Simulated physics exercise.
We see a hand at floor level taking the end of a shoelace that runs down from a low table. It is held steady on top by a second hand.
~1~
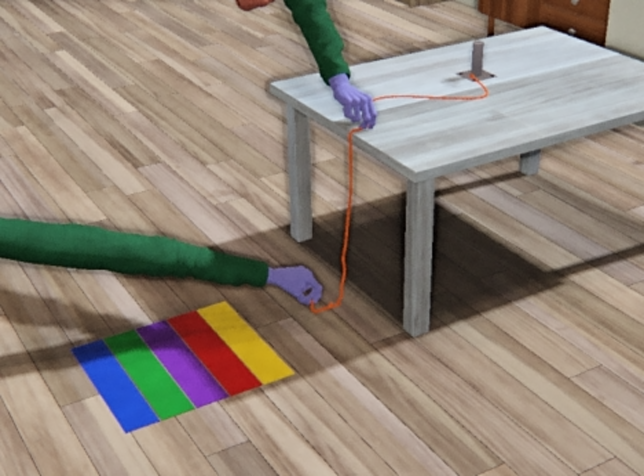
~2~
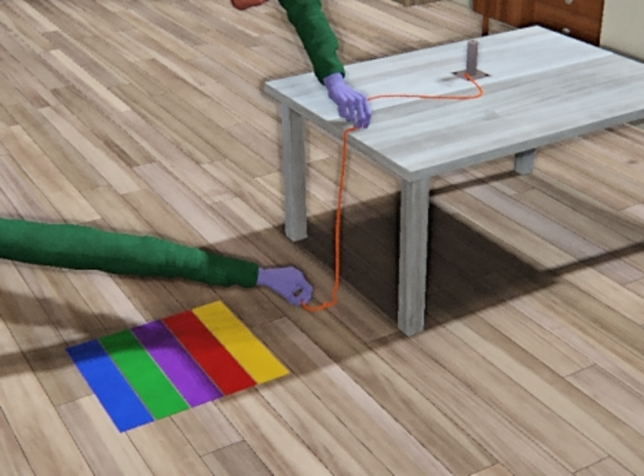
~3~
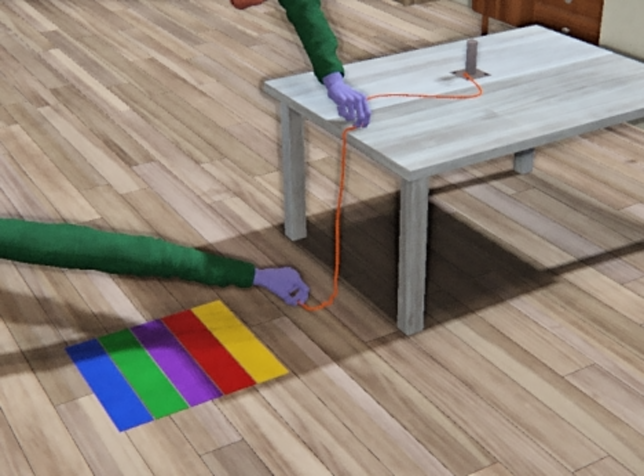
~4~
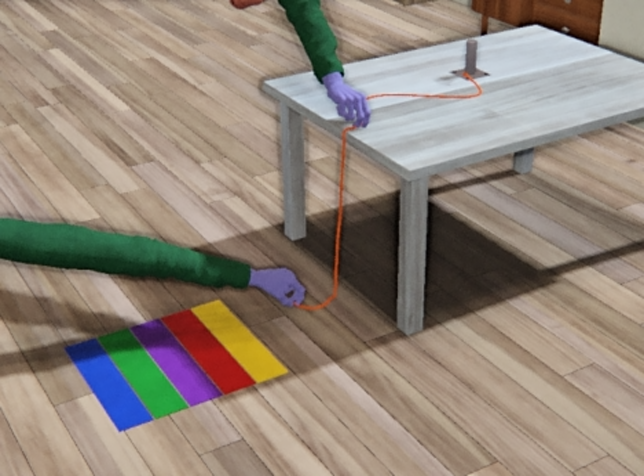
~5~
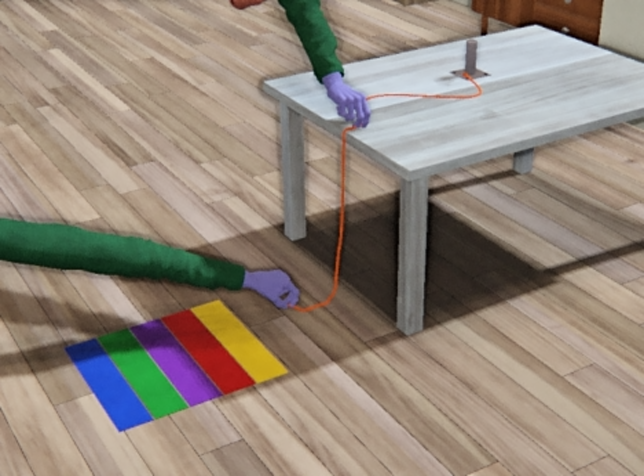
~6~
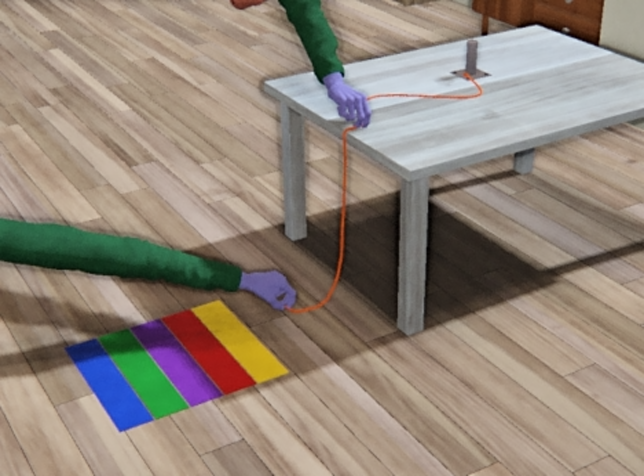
Purple hand near the floor drawing the end of an orange cord slightly left, another hand resting at the table edge.
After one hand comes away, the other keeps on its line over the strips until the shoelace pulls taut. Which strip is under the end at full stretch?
The blue strip.
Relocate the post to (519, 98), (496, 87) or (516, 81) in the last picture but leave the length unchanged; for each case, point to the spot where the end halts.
Approximate places, in that order: (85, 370), (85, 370), (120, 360).
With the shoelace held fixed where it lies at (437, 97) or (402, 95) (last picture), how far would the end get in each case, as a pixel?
In order of the tries, close to (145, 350) and close to (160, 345).
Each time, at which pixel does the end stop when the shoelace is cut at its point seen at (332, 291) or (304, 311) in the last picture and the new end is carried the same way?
In turn, (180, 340) for the first and (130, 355) for the second.
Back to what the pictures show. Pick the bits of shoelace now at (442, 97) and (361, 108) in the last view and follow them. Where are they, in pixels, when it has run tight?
To (398, 100) for the first and to (322, 135) for the second.
Soon after, end near (158, 348); over purple.
After that, end near (118, 360); over blue.
At the stop, end near (94, 368); over blue. It gets as far as the blue strip.
